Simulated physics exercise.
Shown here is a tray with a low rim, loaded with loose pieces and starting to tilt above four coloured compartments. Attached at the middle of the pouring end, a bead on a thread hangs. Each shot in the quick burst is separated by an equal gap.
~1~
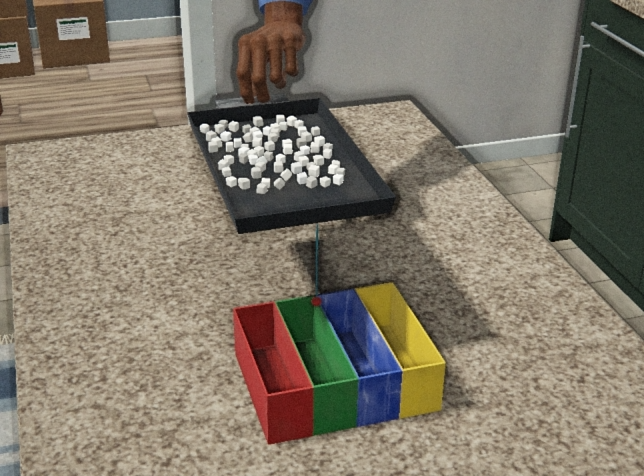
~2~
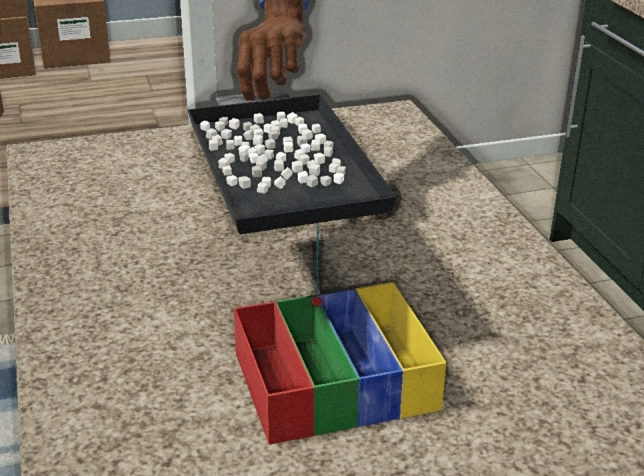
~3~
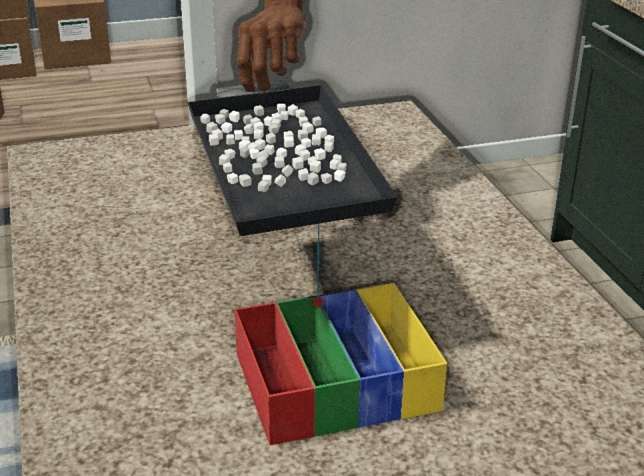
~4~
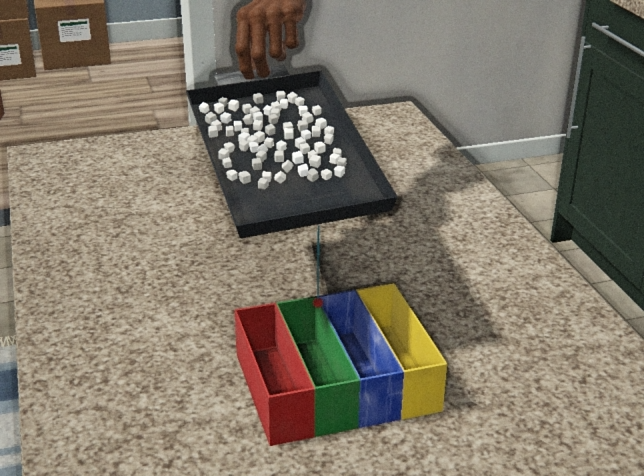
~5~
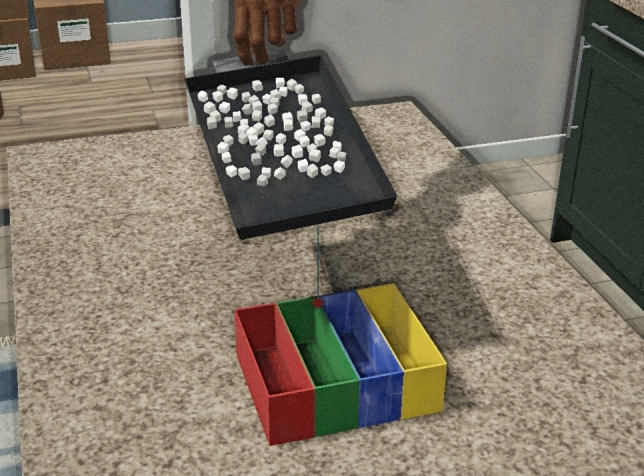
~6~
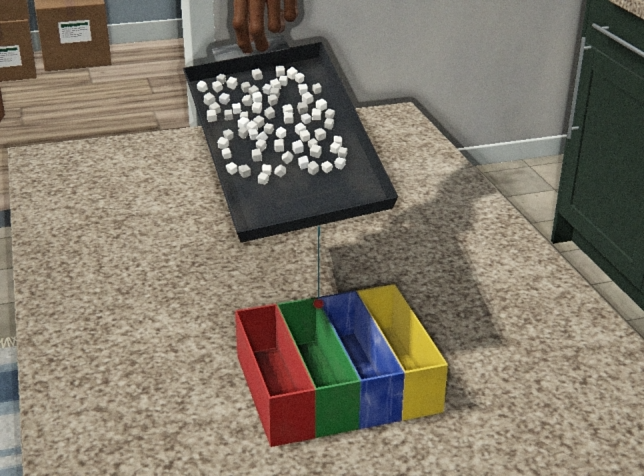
The video shows a hand at the far edge of a dark tray of white cubes, above red, green, blue and yellow compartments; the tray's far side gradually rises, steepening its tilt, while the compartments stay still.
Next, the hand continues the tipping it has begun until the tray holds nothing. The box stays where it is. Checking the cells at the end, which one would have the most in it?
The red cell would have the most in it.
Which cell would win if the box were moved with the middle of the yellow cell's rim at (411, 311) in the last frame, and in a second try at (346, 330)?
Red; the cell in green.
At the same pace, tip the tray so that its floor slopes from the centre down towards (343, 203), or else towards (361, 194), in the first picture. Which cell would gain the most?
The yellow cell, then the yellow cell.
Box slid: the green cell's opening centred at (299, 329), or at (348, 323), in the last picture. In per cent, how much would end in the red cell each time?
50 and 20 in a hundred.
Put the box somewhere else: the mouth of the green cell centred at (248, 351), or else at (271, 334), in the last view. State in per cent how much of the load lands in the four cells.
In order: 100 percent, then 100 percent.
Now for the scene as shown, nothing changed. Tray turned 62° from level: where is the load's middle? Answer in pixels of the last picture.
The middle of the pieces lands at roughly (269, 212).
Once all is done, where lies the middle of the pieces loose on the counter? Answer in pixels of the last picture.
Somewhere about (217, 423), I'd say.
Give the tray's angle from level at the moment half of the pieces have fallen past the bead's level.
The angle is around 115°.
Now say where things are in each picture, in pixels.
In the first frame, corners of the pouring end near (238, 217) and (391, 196), level; middle of the load near (268, 156), sugar cubes; bead on its thread near (316, 301); red cell near (290, 411); green cell near (335, 402); blue cell near (379, 394); yellow cell near (422, 386).
In the second frame, corners of the pouring end near (239, 217) and (392, 195), level; middle of the load near (269, 154).
In the third frame, corners of the pouring end near (240, 220) and (393, 195), tipped barely, lowest at the left corner; middle of the load near (269, 150).
In the fourth frame, corners of the pouring end near (240, 223) and (393, 195), tipped a little, lowest at the left corner; middle of the load near (269, 143).
In the fifth frame, corners of the pouring end near (239, 225) and (392, 194), tipped a little, lowest at the left corner; middle of the load near (268, 135).
In the sixth frame, corners of the pouring end near (240, 229) and (393, 195), tipped clearly, lowest at the left corner; middle of the load near (269, 129); red cell near (292, 413); green cell near (337, 404); blue cell near (381, 396); yellow cell near (424, 388).
Shortly afterwards, tray tipped steeply; all but a few on the tray; a little falling or outside the box.
Next, tray tipped past a quarter turn; near two thirds on the tray; a little in the red cell; only a few in the green cell; a little falling or outside the box.
Some moments later, tray tipped past a quarter turn; near half in the red cell; near a quarter in the green cell; near a quarter falling or outside the box.
In the end, tray tipped past a quarter turn; near half in the red cell; near a quarter in the green cell; none at all in the blue cell; none at all in the yellow cell; near a quarter outside the box.
